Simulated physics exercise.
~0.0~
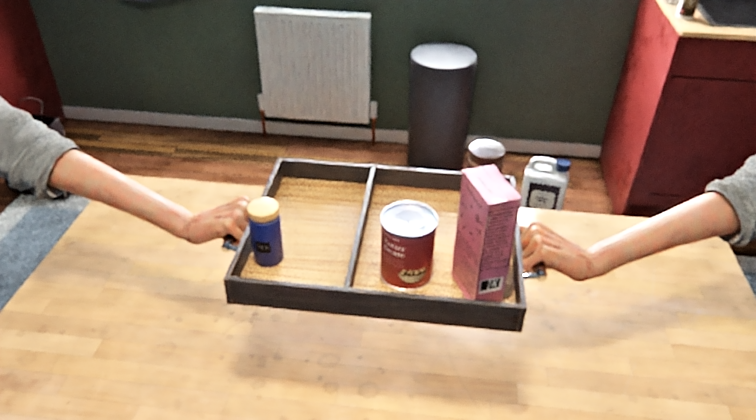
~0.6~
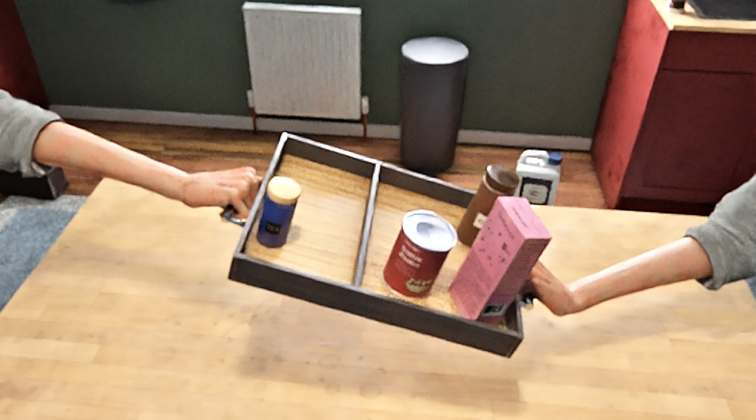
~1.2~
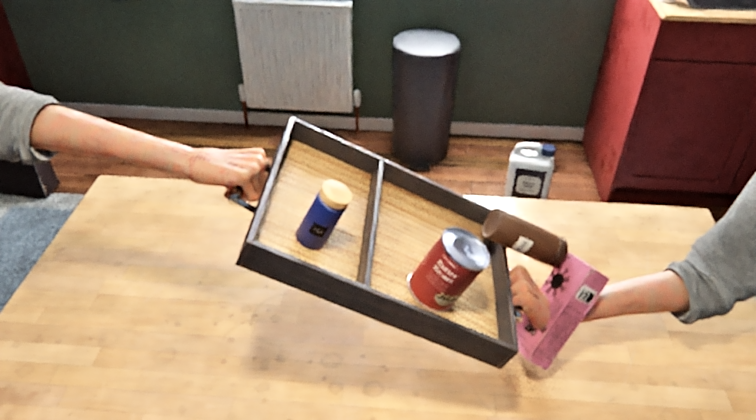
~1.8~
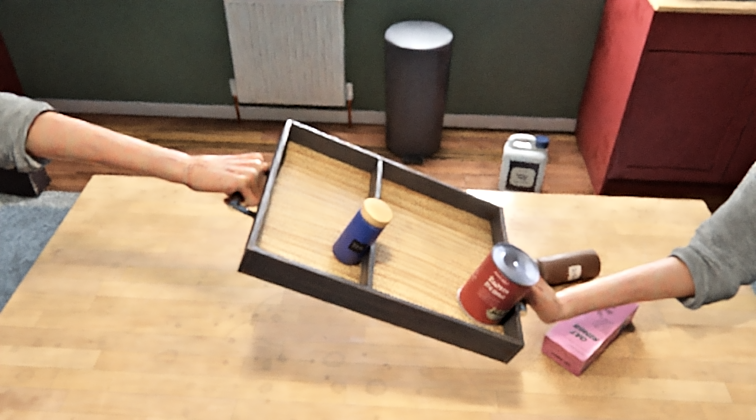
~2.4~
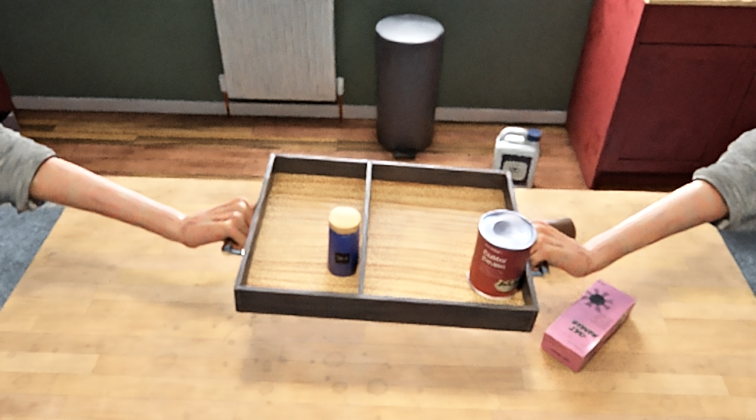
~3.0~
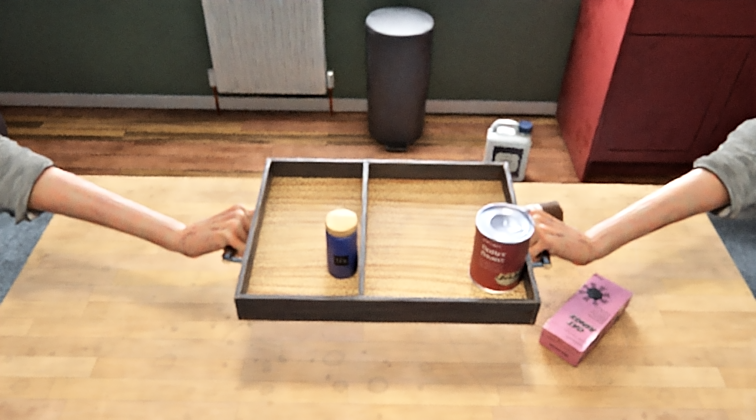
Kitchen, hands tilting a divided tray rightward, pink packet and brown jar tumbling off, blue shaker and red tin sliding, then levelling it.
